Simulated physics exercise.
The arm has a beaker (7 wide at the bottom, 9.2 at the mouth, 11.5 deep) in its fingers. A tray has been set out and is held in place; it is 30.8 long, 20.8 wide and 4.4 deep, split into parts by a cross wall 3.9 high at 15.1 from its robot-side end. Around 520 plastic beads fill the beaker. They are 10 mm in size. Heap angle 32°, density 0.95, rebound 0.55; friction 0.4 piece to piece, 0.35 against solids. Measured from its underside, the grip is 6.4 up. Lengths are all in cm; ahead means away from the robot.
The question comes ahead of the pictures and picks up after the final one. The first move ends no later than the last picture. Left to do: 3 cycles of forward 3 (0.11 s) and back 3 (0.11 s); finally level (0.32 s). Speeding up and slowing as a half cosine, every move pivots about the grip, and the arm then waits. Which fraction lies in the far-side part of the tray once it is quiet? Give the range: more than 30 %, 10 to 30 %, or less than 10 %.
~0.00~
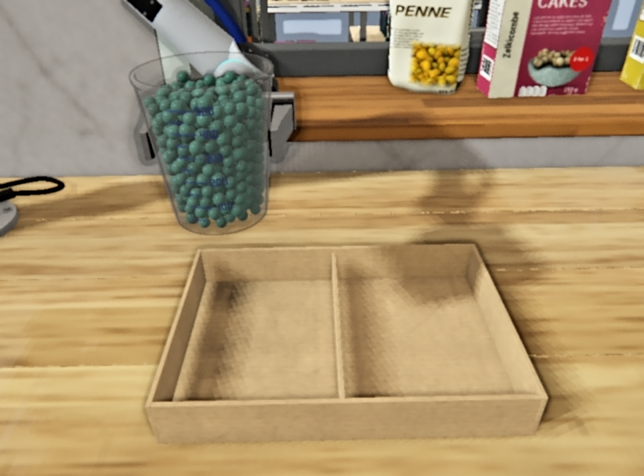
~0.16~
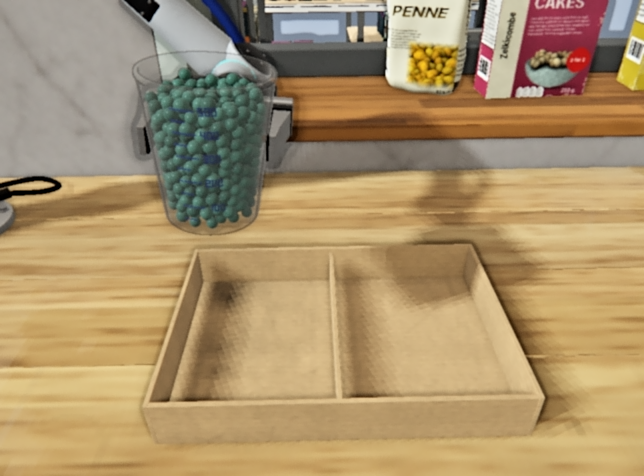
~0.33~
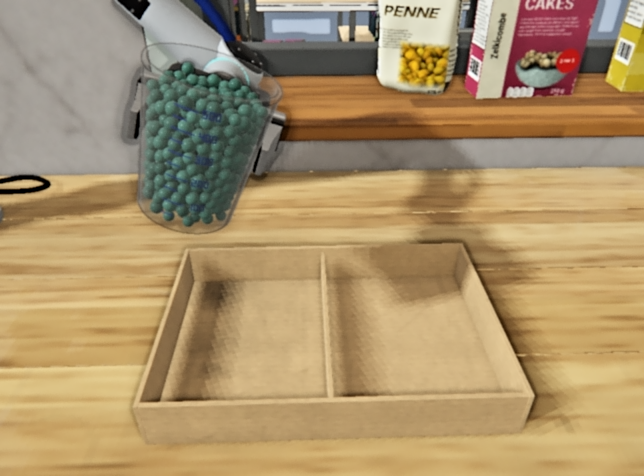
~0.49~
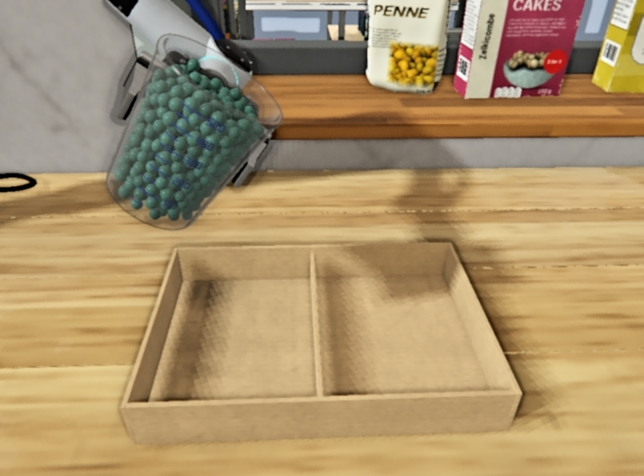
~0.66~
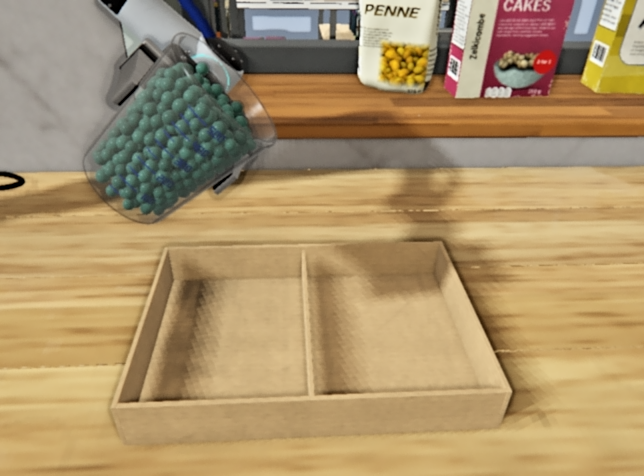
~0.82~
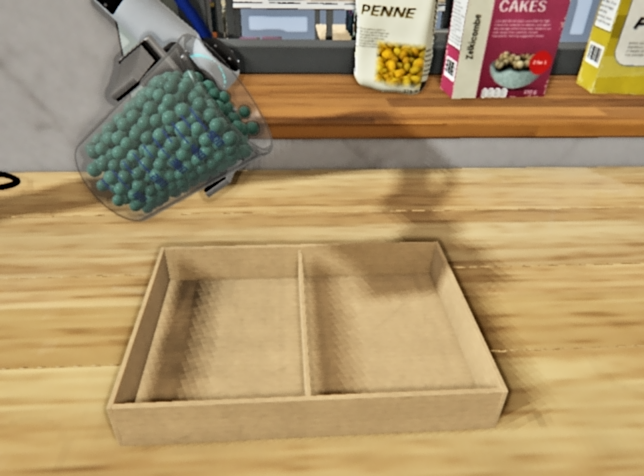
The range is 10 to 30 %.
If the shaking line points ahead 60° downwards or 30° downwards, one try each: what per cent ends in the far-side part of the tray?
You'd get about 5 per cent with the first setting and about 10 per cent with the second.
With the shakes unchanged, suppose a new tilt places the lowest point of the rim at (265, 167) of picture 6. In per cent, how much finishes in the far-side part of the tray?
Roughly 45 percent, give or take.
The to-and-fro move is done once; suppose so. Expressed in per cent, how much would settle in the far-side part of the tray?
That would give close to 10 percent.
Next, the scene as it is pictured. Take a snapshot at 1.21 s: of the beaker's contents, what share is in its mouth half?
Near 55 %.
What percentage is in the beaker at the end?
About 75 %.
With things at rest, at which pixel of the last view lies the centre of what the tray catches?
Centre estimate: About (369, 341).
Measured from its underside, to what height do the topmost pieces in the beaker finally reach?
Around 10.5 cm above the underside.
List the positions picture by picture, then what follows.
The first frame shows the beaker middle at (214, 147), level; upper third of the load around (211, 110), from x 150 to 260, top at y 75; 517 in the beaker.
The second frame shows the beaker middle at (210, 147), tilted 5° forward; upper third of the load around (207, 109), from x 150 to 260, top at y 75.
The third frame shows the beaker middle at (199, 146), tilted 19° forward; upper third of the load around (199, 109), from x 150 to 260, top at y 70.
The fourth frame shows the beaker middle at (186, 143), tilted 35° forward; upper third of the load around (189, 109), from x 120 to 260, top at y 65.
The fifth frame shows the beaker middle at (174, 141), tilted 49° forward; upper third of the load around (181, 109), from x 100 to 250, top at y 70.
The sixth frame shows the beaker middle at (170, 140), tilted 54° forward; upper third of the load around (179, 111), from x 90 to 250, top at y 75; 517 in the beaker.
After 1.21 s, tilted 54° forward, highest piece 25 above the table; 452 in the beaker, 38 in the far-side part, 8 in the robot-side part, 19 in flight or on a rim.
After 1.60 s, tilted 36° forward, highest piece 25 above the table; 397 in the beaker, 88 in the far-side part, 23 in the robot-side part, 9 in flight or on a rim.
After 2.00 s, level, highest piece 27 above the table; 396 in the beaker, 93 in the far-side part, 27 in the robot-side part, 1 on the table or floor.
After 3.05 s, level, highest piece 27 above the table; 396 in the beaker, 93 in the far-side part, 27 in the robot-side part, 1 on the table or floor.
In the end, 396 in the beaker, 93 in the far-side part, 27 in the robot-side part, 1 on the table or floor. That is 18 % in the far-side part of the tray.
